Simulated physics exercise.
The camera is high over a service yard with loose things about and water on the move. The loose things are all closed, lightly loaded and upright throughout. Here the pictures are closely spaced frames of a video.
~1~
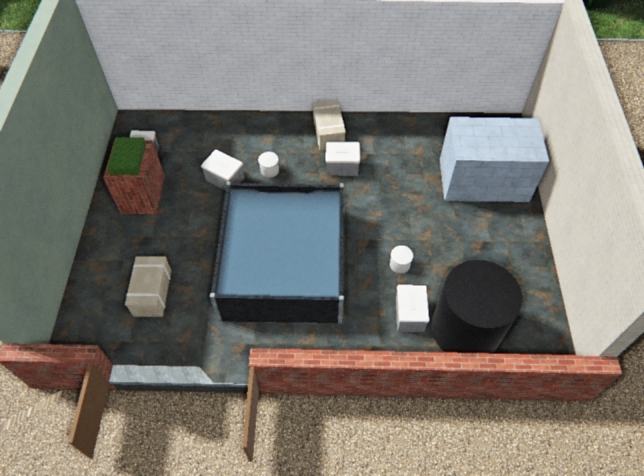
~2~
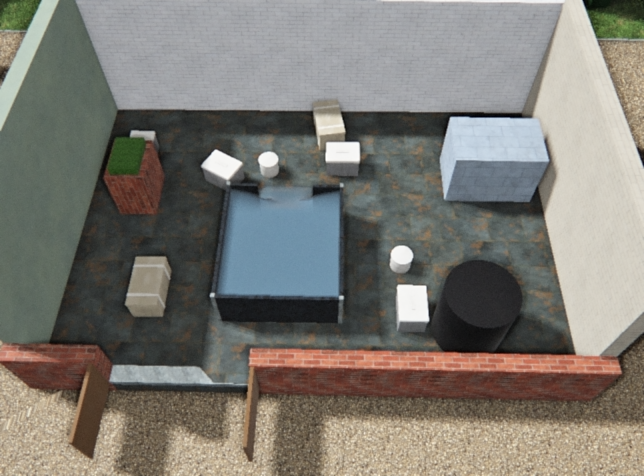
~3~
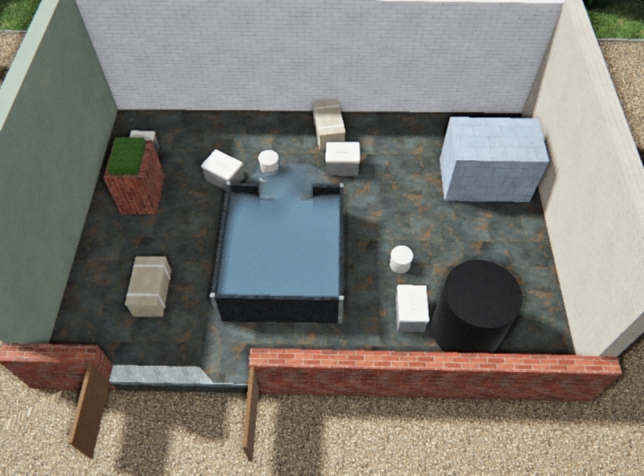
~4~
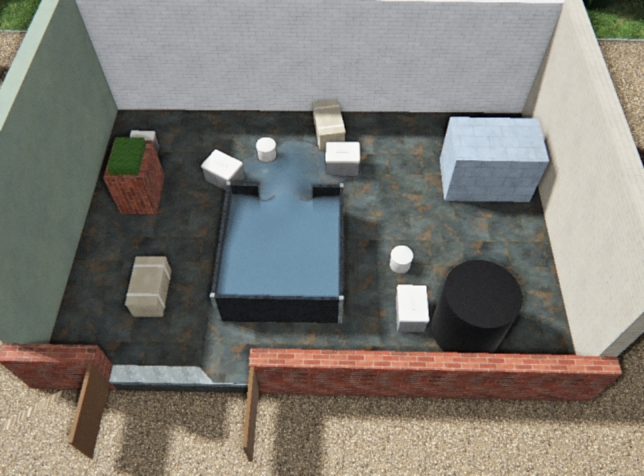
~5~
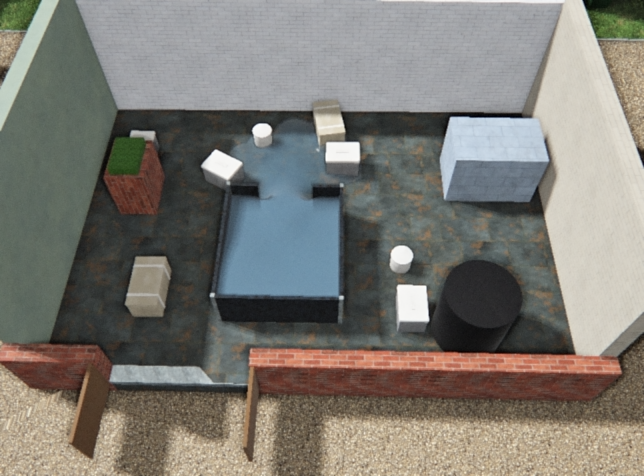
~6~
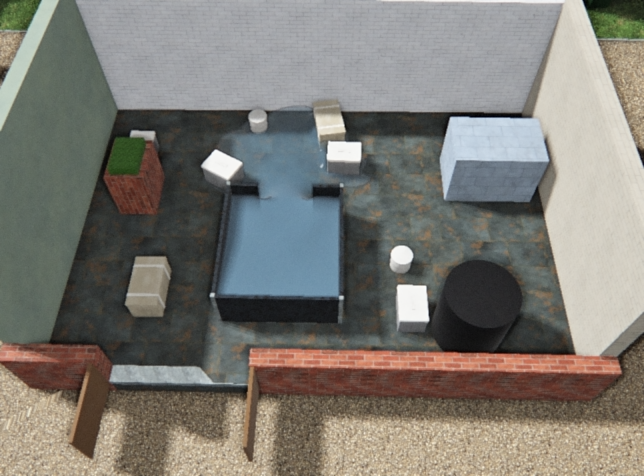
In a walled yard scattered with boxes, water poured out through the back of a dark, square tank and spread toward the rear wall, pushing a small white pail back across the ground.
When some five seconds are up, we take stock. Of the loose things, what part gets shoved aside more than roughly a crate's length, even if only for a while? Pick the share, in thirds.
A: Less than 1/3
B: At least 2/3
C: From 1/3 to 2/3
From 1/3 to 2/3 (C).
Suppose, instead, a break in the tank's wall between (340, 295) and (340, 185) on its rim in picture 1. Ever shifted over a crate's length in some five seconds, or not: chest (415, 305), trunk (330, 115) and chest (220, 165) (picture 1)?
First over the mark, then below the mark, then below the mark.
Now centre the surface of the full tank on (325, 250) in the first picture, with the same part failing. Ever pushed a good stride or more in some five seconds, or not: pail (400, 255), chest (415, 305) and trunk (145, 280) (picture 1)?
Short of it, short of it, short of it.
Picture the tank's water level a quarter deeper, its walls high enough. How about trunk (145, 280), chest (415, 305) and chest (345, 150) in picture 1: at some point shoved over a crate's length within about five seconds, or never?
Note, listed order: Didn't cover it / didn't cover it / covered it.
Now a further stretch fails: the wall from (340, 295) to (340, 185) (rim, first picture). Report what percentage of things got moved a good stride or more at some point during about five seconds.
About 20 %.
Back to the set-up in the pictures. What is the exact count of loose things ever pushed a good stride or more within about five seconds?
It totals 4.
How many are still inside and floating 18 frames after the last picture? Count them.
The count comes to 2.
A moment on, 1 of 8 are well off their spots; 1 afloat.
Next, 3 of 8 are well off their spots; 2 afloat.
Later, 3 of 8 are well off their spots; 2 afloat.
In the end, 4 of 8 are well off their spots, and 4 have been at some point; 2 afloat.
